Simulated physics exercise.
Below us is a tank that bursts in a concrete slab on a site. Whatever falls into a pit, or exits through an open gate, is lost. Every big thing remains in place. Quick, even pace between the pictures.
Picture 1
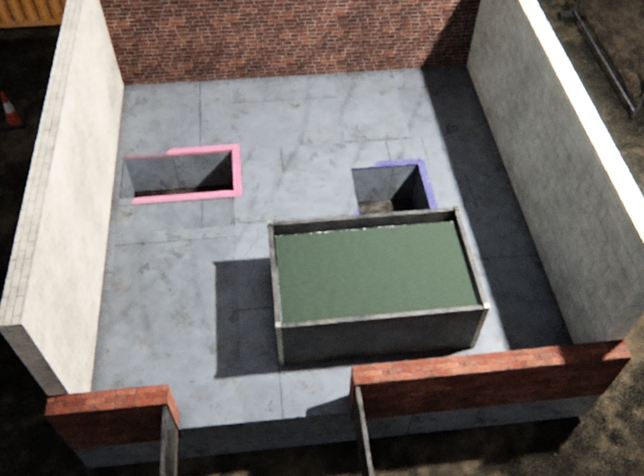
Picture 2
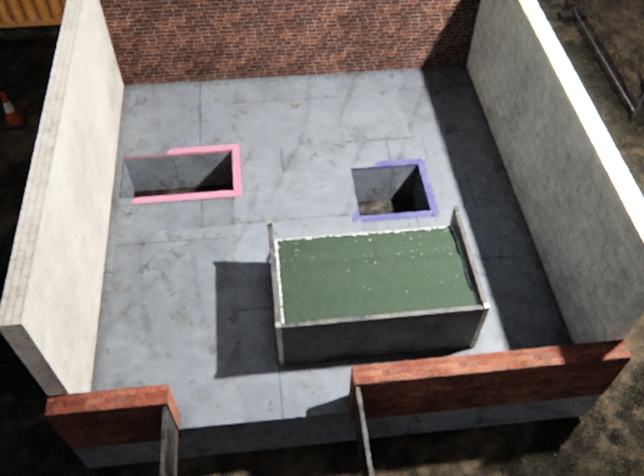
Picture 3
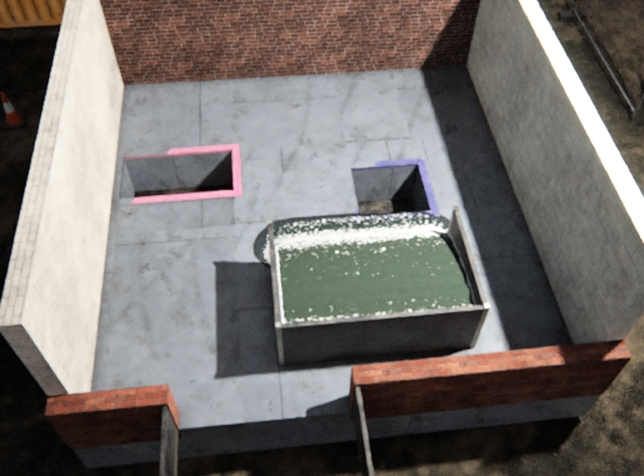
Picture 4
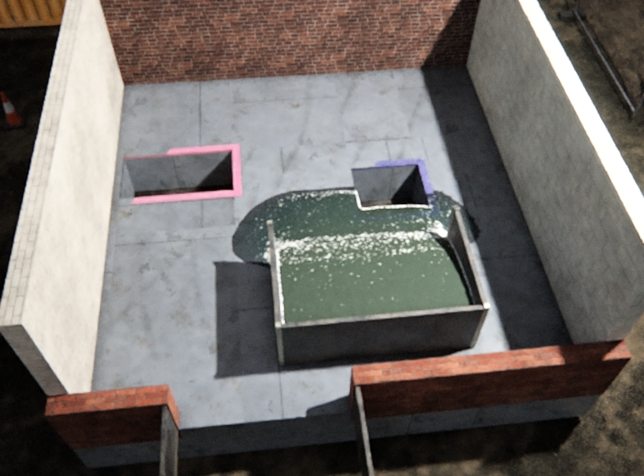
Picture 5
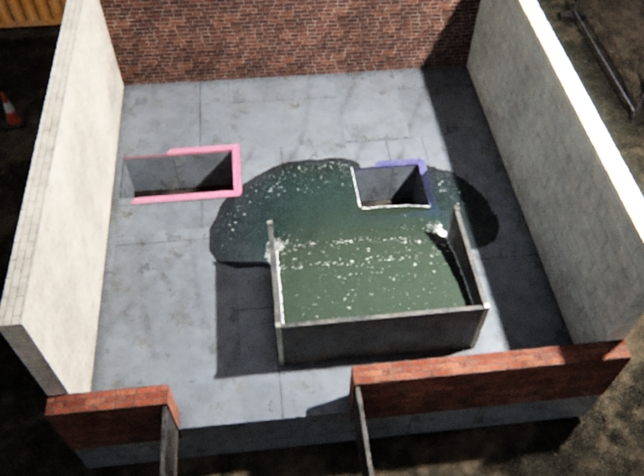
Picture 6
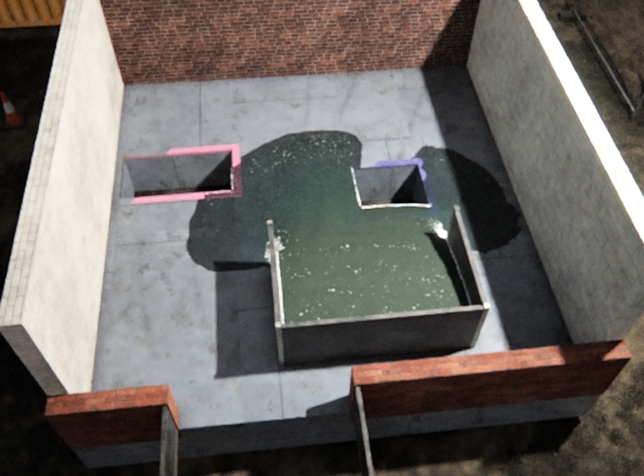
A rectangular tank of dark green water stands on a grey concrete slab, seen from a fixed, high view between pale side walls, a brick back wall and low red-brick front walls. Behind it are two openings, one edged pink at left and one edged purple at right. The tank's far side gives way, and foaming water pours out, spreading backward and sideways around the purple-edged opening.
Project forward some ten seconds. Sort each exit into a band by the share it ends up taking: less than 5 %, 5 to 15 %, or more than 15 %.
Bands: Gate: Less than 5 %; blue pit: More than 15 %; pink pit: More than 15 %.
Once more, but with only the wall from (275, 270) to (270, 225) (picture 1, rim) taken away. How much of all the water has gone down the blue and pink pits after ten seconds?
Blue 0 %, pink 45 %.
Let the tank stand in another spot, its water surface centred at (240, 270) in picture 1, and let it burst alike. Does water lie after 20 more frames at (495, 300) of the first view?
There: Not flooded.
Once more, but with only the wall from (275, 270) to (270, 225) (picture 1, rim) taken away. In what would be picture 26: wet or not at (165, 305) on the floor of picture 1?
It would be soaked.
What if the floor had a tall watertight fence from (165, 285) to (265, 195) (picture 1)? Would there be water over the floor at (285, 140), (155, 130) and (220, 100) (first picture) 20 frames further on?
Swamped; swamped; swamped.
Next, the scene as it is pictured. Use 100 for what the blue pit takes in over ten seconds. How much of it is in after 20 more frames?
By my reckoning, 70 percent.
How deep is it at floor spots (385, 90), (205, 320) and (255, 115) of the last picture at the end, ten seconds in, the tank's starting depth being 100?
The depths come to near 4, 0 and 2 per cent respectively.
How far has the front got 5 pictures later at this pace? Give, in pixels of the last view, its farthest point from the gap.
I'd put it around (206, 85).
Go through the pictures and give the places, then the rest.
The water tank at (373, 267) is whole and still, in the first frame.
The front is at a hidden place, out from the gap on the water tank's far side, in the second frame.
Water pours out on the water tank's far side and has run to (261, 244), in the third frame.
The front is at (244, 229), out from the gap on the water tank's far side, in the fourth frame.
The front is at (231, 202), out from the gap on the water tank's far side, in the fifth frame.
Water pours out on the water tank's far side and has run to (290, 138), in the sixth frame.
A moment on, water covers 45 % of the floor; the gate 0 %, the blue pit 22 %, the pink pit 2 %.
Next, water covers 50 % of the floor; the gate 0 %, the blue pit 31 %, the pink pit 5 %.
Then, water covers 55 % of the floor; the gate 0 %, the blue pit 37 %, the pink pit 8 %.
Later, water covers 65 % of the floor; the gate 0 %, the blue pit 46 %, the pink pit 14 %.
In the end, water covers 70 % of the floor; the gate 0 %, the blue pit 52 %, the pink pit 19 %.
